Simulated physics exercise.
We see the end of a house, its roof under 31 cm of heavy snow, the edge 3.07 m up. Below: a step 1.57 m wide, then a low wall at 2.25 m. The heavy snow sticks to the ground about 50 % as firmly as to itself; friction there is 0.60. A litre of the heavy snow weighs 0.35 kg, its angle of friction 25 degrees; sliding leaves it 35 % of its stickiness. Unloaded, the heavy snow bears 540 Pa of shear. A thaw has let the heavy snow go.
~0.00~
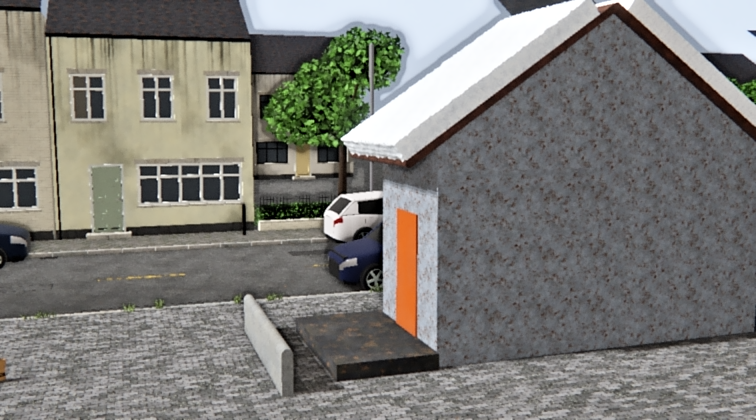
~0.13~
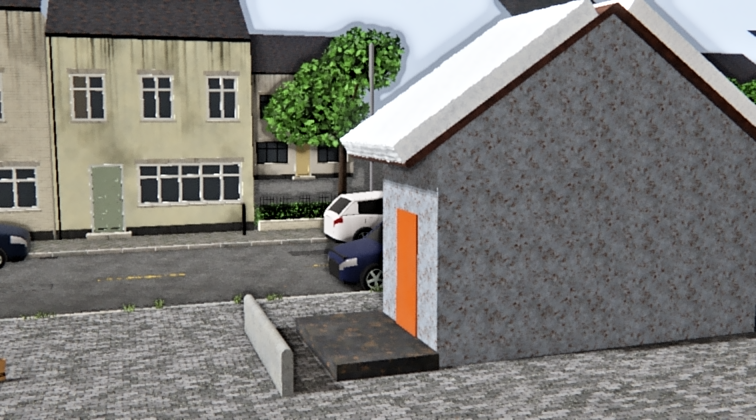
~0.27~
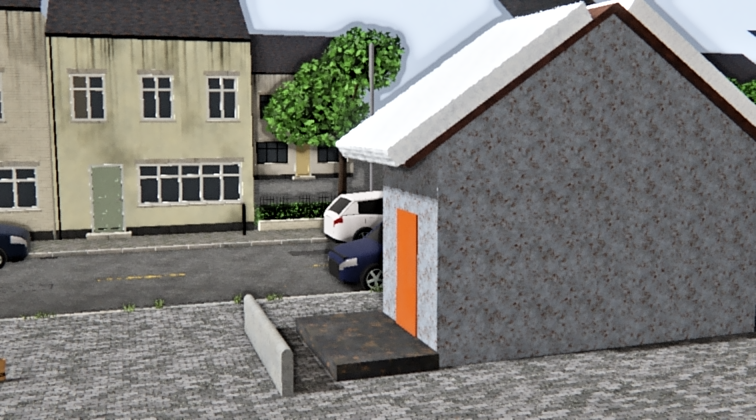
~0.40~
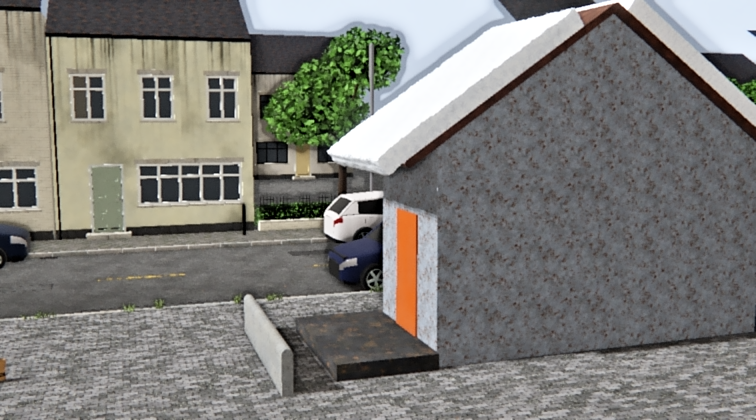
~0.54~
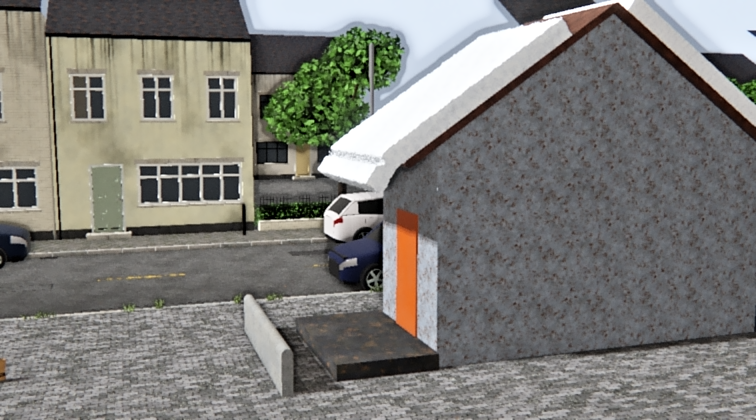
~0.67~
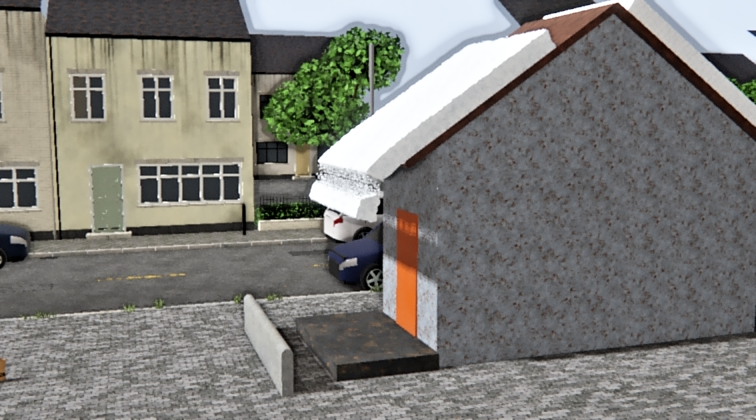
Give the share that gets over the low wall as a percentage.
Close to 55 per cent.
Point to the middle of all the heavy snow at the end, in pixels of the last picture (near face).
At about (216, 382).
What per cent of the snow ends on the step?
Near 12 %.
After 1.09 s, 56 % is still on the roof and 0 % is past the low wall.
After 1.60 s, none is still on the roof and 27 % is past the low wall.
After 2.10 s, none is still on the roof and 55 % is past the low wall.
After 2.60 s, none is still on the roof and 55 % is past the low wall.
After 3.00 s, none is still on the roof and 55 % is past the low wall.
